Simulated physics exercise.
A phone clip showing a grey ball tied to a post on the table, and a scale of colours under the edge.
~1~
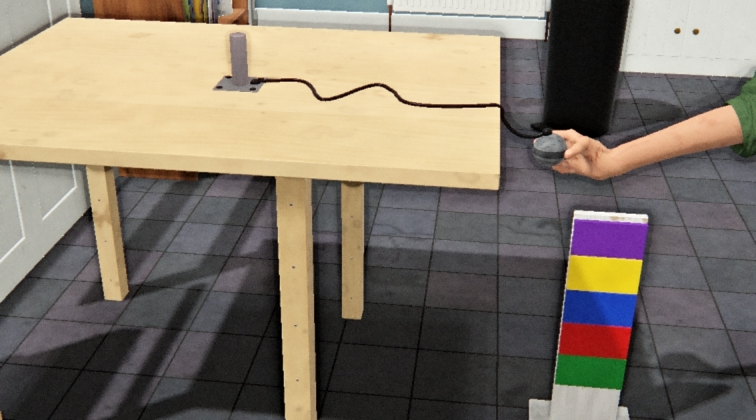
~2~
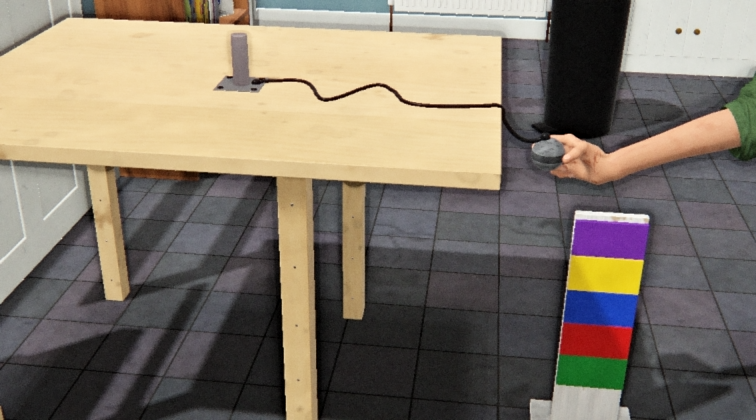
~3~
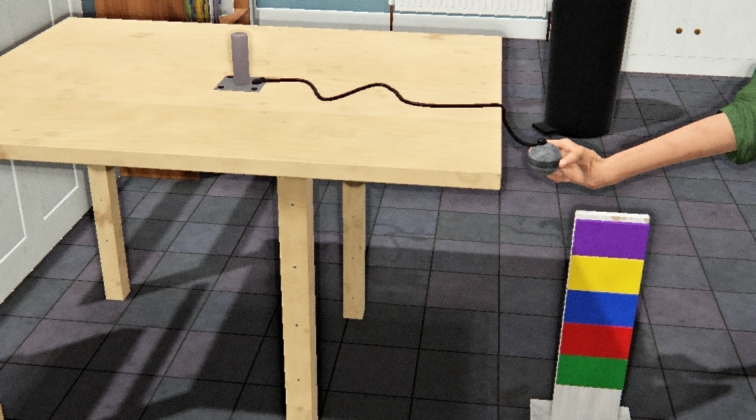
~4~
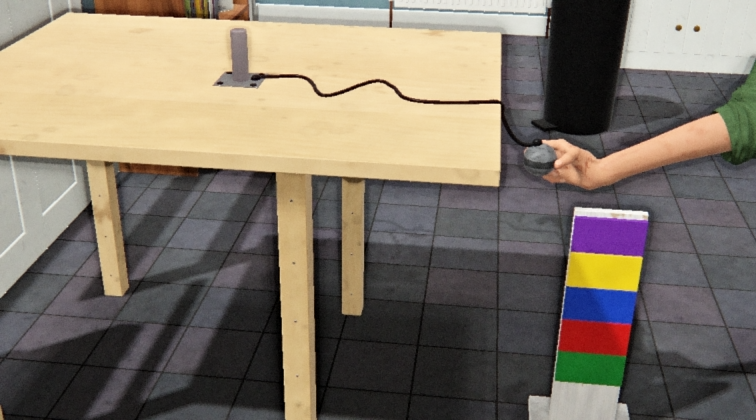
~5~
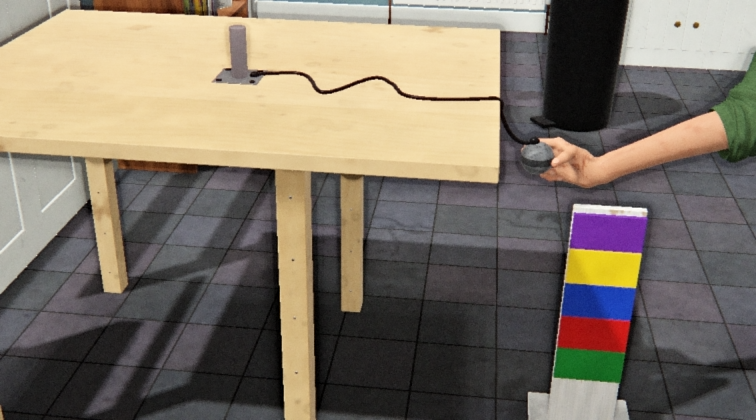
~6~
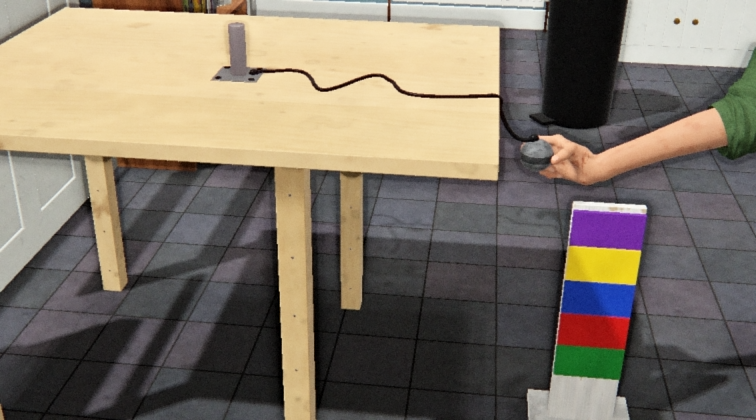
A hand reaching in from the right holds a dark grey ball just off the edge of a pale wooden table, seen from slightly above in a tiled room. A wavy black cord links the ball to a grey post on the tabletop, above a scale striped purple, yellow, blue, red and green. The hand shifts very slightly left, and the view drifts a little.
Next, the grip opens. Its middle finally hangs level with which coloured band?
With the yellow band.
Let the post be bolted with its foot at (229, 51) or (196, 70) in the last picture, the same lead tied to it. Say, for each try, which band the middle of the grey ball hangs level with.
First try: Purple; second try: Purple.
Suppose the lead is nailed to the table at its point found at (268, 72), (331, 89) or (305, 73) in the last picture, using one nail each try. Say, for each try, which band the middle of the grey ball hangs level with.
In order: Yellow; purple; yellow.
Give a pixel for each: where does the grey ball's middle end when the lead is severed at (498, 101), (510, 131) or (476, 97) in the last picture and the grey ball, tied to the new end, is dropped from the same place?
The pixels are (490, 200), (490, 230) and (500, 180), in the order of the tries.
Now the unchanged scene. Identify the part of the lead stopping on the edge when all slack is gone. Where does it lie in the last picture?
Answer: The point at (407, 94).
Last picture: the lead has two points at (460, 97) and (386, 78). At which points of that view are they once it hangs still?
They finish close to (498, 148) and close to (447, 90).
Soon after, ball near (518, 256); level with yellow.
After that, ball near (463, 245); level with yellow.
And then, ball near (491, 255); level with yellow.
In the end, ball near (492, 256); level with yellow. Its centre hangs level with the yellow band.
